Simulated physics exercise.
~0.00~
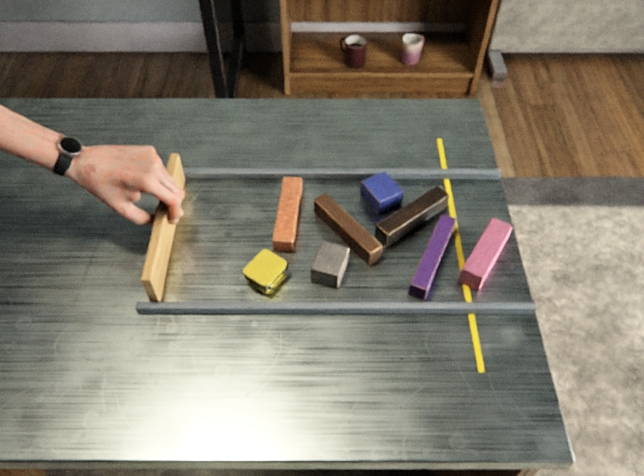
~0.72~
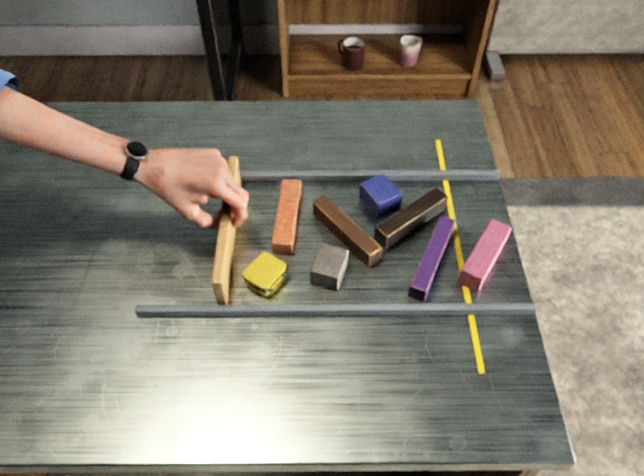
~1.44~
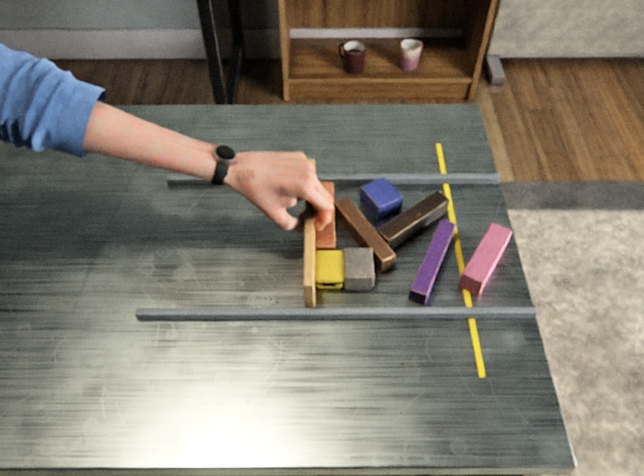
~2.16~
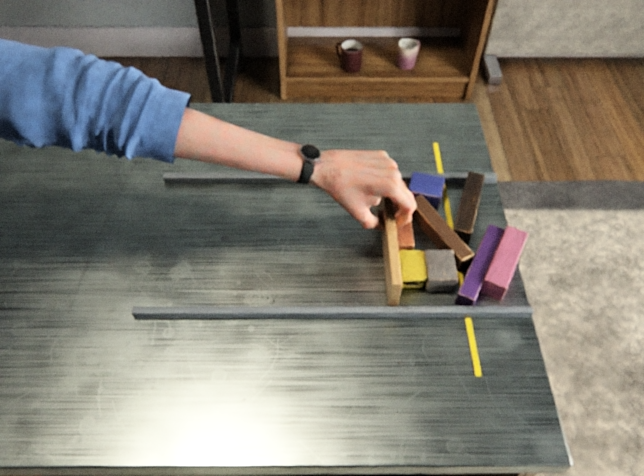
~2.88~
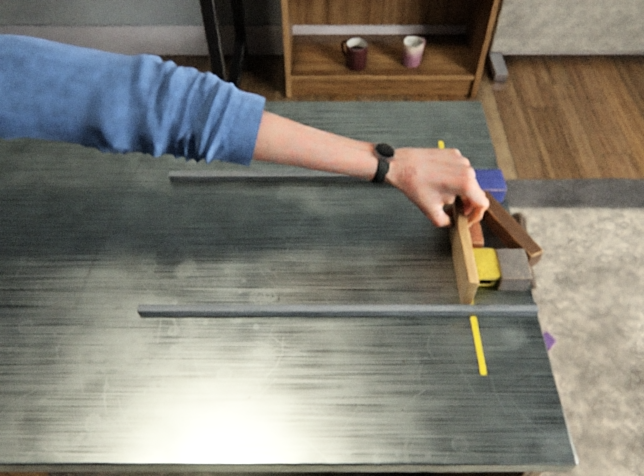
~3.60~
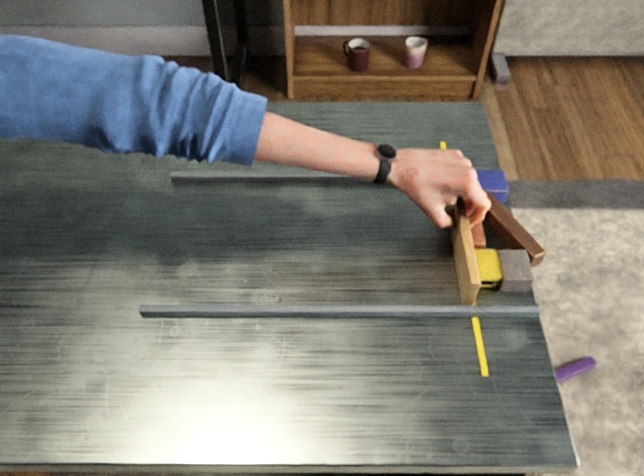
A hand sliding a wooden board rightward, bunching coloured blocks and pushing the pink, purple and black ones off the table's end.
